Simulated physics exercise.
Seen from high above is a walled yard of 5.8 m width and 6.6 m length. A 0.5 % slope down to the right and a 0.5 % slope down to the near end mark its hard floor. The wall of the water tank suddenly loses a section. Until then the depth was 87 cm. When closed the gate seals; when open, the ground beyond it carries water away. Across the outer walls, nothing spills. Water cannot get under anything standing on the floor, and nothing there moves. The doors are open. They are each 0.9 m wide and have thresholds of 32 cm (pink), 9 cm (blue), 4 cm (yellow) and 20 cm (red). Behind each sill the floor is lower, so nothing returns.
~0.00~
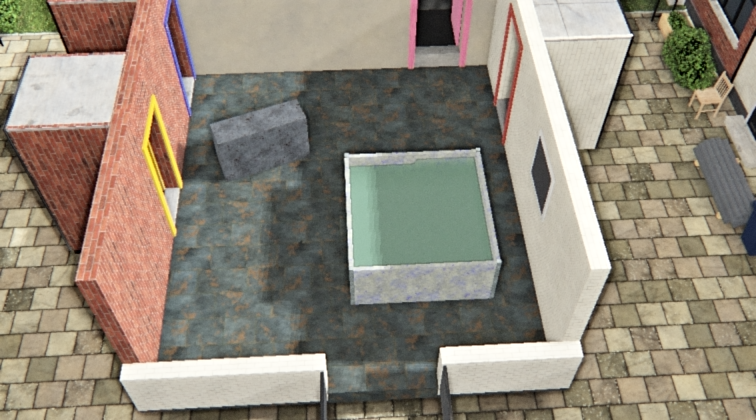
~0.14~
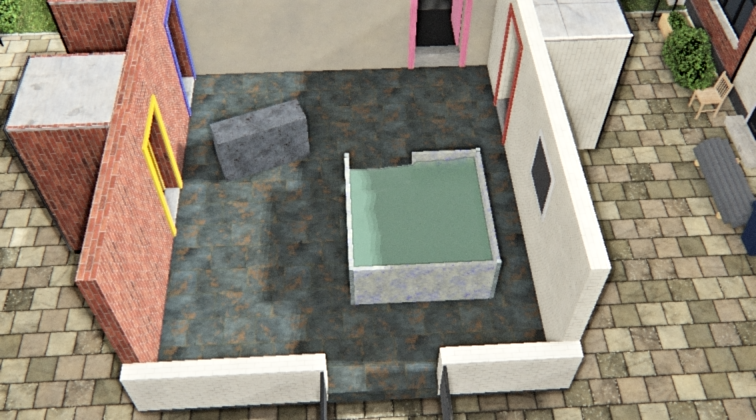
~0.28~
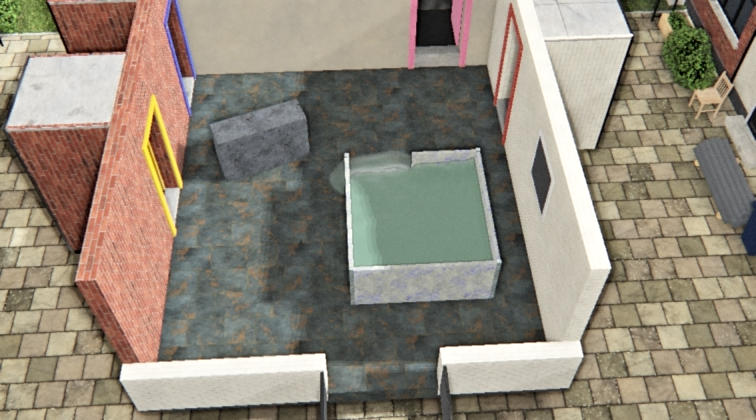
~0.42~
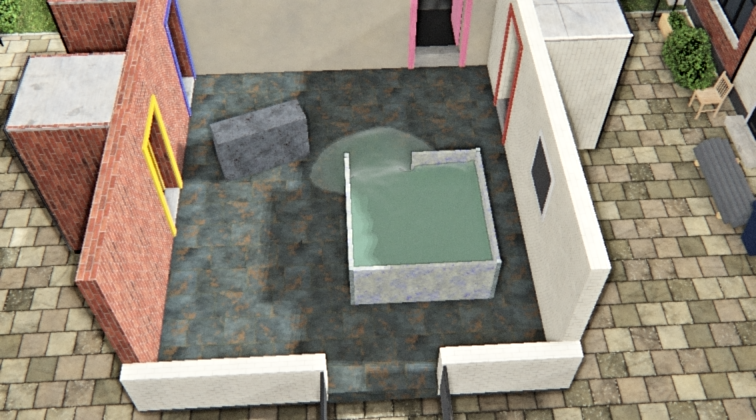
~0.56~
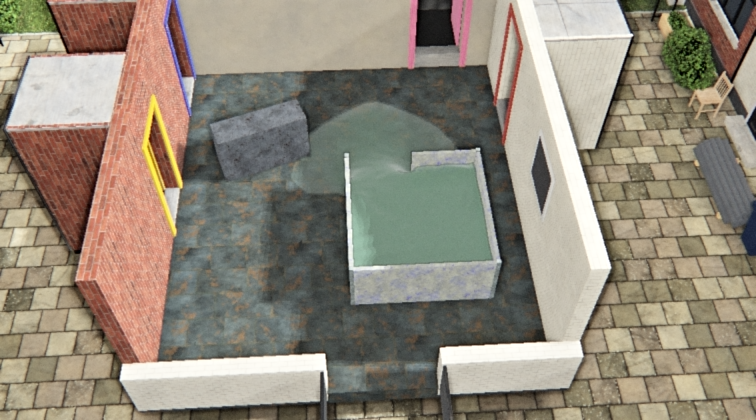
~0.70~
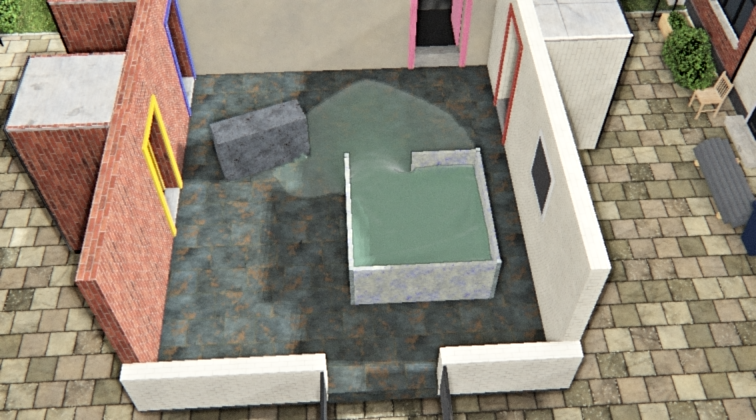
At the start, still greenish water fills a square tank inside a walled yard, beside a grey block. A section of the tank's far wall disappears, and water pours through the gap onto the dark floor. The shallow pool spreads outward, reaching the block and widening toward the back wall.
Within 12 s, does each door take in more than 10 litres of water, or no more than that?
In that time the pink door takes in no more, the blue door takes in more, the yellow door takes in more, the red door takes in no more.
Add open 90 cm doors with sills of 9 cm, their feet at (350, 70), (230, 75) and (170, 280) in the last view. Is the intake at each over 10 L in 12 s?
Result in order - more than that, more than that, not enough.
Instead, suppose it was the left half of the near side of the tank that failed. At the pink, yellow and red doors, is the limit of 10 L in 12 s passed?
Then: Pink not over, yellow under, red not over.
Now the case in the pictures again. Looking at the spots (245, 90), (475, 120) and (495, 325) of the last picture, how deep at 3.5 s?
I'd read it as roughly 14, 11 and 0 cm, in that order.
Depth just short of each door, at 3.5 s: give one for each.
In cm: Pink 25, blue 28, yellow 5, red 14.
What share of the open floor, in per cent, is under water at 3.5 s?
Around 60 per cent wet.
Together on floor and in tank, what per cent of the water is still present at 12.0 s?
I'd say close to 82 percent is still there.
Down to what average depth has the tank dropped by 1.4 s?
The average depth is around 60 cm.
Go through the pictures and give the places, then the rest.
The first frame shows still water, 87 cm deep, in the water tank at (418, 209).
In the second frame, the front is at (343, 191), 0.6 m from the gap on the water tank's far side; 0.2 m2 of floor is under water; 87 cm left at the back of the water tank.
In the third frame, water pours out on the water tank's far side and has run 0.9 m, to a hidden place; typically 12 cm deep outside, 87 cm at the water tank's back.
In the fourth frame, the front is at (383, 129), 1.5 m from the gap on the water tank's far side; 2.4 m2 of floor is under water; 87 cm left at the back of the water tank.
In the fifth frame, water pours out on the water tank's far side and has run 2.2 m, to (375, 104); typically 6 cm deep outside, 81 cm at the water tank's back.
In the sixth frame, the front is at (364, 83), 2.8 m from the gap on the water tank's far side; 6.5 m2 of floor is under water; 74 cm left at the back of the water tank.
After 1.4 s water covers 35 % of the floor and is deepest (45 cm) near (367, 185); pink door 23 cm at the sill, 0 L in, blue door not reached, yellow door not reached, red door 7 cm at the sill, 0 L in.
After 2.2 s water covers 45 % of the floor and is deepest (44 cm) near (487, 68); pink door 29 cm at the sill, 0 L in, blue door 20 cm at the sill, 16 L in, yellow door 3 cm at the sill, 0 L in, red door 4 cm at the sill, 0 L in.
After 3.5 s water covers 60 % of the floor and is deepest (30 cm) near (479, 75); pink door 25 cm at the sill, 0 L in, blue door 28 cm at the sill, 199 L in, yellow door 5 cm at the sill, 2 L in, red door 14 cm at the sill, 0 L in.
After 7.0 s water covers 90 % of the floor and is deepest (21 cm) near (550, 366); pink door 14 cm at the sill, 0 L in, blue door 16 cm at the sill, 413 L in, yellow door 6 cm at the sill, 6 L in, red door 13 cm at the sill, 0 L in.
After 12.0 s water covers 100 % of the floor and is deepest (16 cm) near (538, 367); pink door 9 cm at the sill, 0 L in, blue door 10 cm at the sill, 470 L in, yellow door 4 cm at the sill, 17 L in, red door 9 cm at the sill, 0 L in.
